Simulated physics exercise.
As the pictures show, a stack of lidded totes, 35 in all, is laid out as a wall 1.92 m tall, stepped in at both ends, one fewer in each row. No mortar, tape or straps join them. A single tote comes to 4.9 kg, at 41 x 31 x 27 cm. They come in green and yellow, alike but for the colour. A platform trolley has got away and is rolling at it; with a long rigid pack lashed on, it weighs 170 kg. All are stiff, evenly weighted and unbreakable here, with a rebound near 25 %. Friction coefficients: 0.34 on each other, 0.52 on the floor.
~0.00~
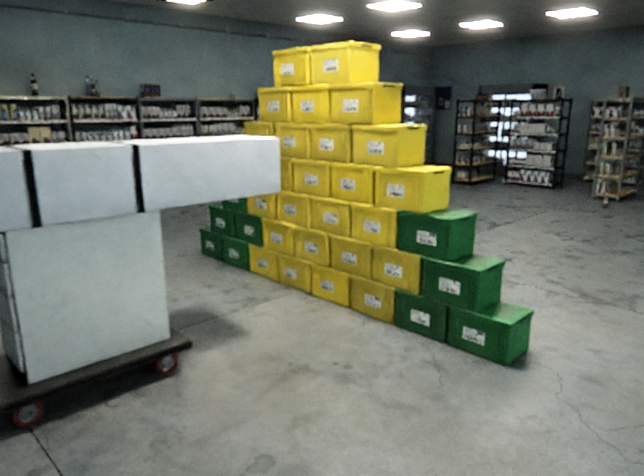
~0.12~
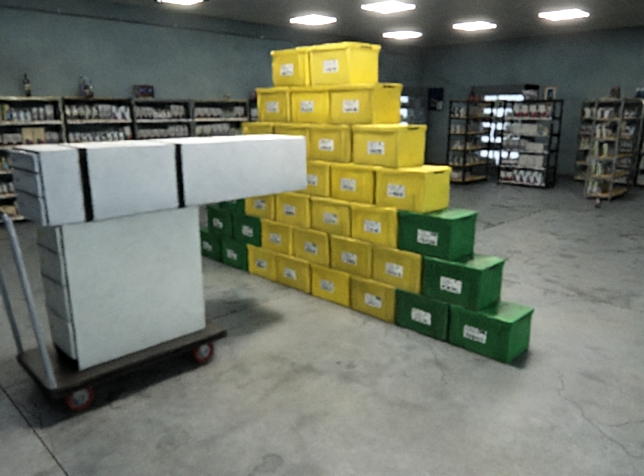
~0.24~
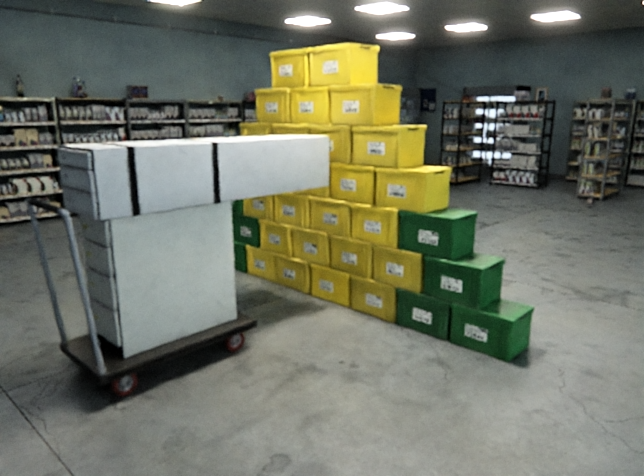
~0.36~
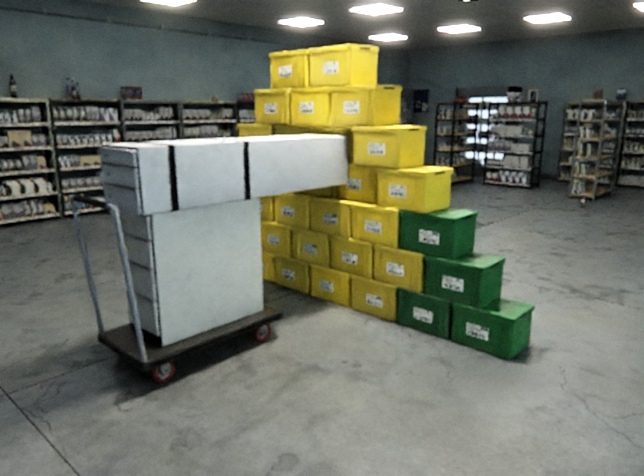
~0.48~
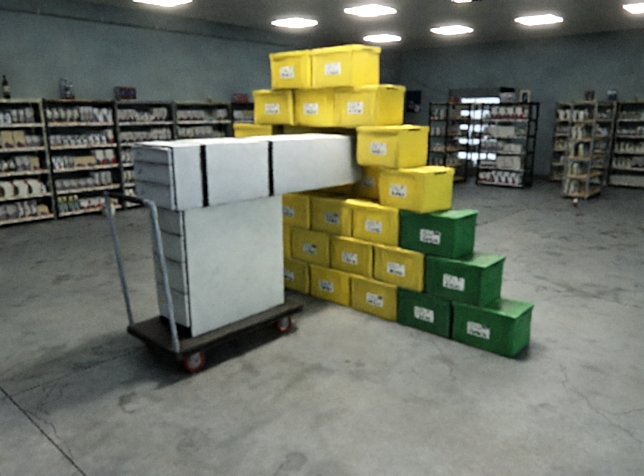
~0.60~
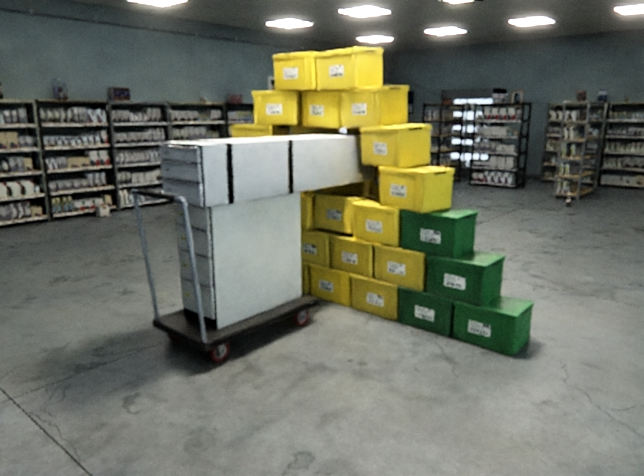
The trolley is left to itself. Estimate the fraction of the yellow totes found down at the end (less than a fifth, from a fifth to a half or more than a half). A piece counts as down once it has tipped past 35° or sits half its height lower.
Between a fifth and a half of them.
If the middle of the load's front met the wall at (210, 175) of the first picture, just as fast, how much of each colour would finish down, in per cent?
Then green 20, yellow 0 per cent.
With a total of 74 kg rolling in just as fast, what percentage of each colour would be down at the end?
Then green 0, yellow 40 per cent.
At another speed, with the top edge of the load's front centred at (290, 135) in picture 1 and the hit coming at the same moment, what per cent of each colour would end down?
Then green 0, yellow 40 per cent.
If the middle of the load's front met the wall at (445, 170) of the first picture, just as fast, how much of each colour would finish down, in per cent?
In that case green 10, yellow 10 per cent.
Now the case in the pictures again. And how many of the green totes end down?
Ending so: Green 0.
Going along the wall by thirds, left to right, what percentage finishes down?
Left 0, middle 50, right 10 per cent.
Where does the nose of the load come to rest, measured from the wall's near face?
Roughly 110 cm.
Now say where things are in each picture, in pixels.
In the first frame (places mark the middle of the side facing us; the camera moves round a little), load (273, 155) 57 cm short of the wall; top yellow tote (290, 68); nothing disturbed.
Load (300, 153) 35 cm short of the wall; top yellow tote (289, 69), in the second frame.
Load (323, 152) 13 cm short of the wall; top yellow tote (288, 69), in the third frame.
Load (343, 151) 7 cm into the wall's line; top yellow tote (287, 70); 4 disturbed, none down, in the fourth frame.
Load 25 cm into the wall's line; top yellow tote (289, 71) shifted 24 mm; 11 disturbed, none down, in the fifth frame.
Load 41 cm into the wall's line; top yellow tote (293, 72) shifted 7 cm; 12 disturbed, none down, in the sixth frame.
After 0.96 s, load 85 cm past the wall's line, still rolling; 3 of the 25 yellow totes down (3 of 35 in all colours); top yellow tote leaning 11°.
After 1.48 s, load 1.10 m past the wall's line, still rolling; 6 of the 25 yellow totes down (6 of 35 in all colours); top yellow tote leaning 5°, 8 cm lower.
After 2.64 s, load 1.10 m past the wall's line, stopped; 10 of the 25 yellow totes down (10 of 35 in all colours); top yellow tote upside down.
At rest (4.3 s), load 1.10 m past the wall's line, stopped; 10 of the 25 yellow totes down (10 of 35 in all colours); top yellow tote upside down; top green tote unmoved. That is 40 per cent. As the last picture would show them, middles, top yellow tote near (311, 233), top green tote near (249, 171).
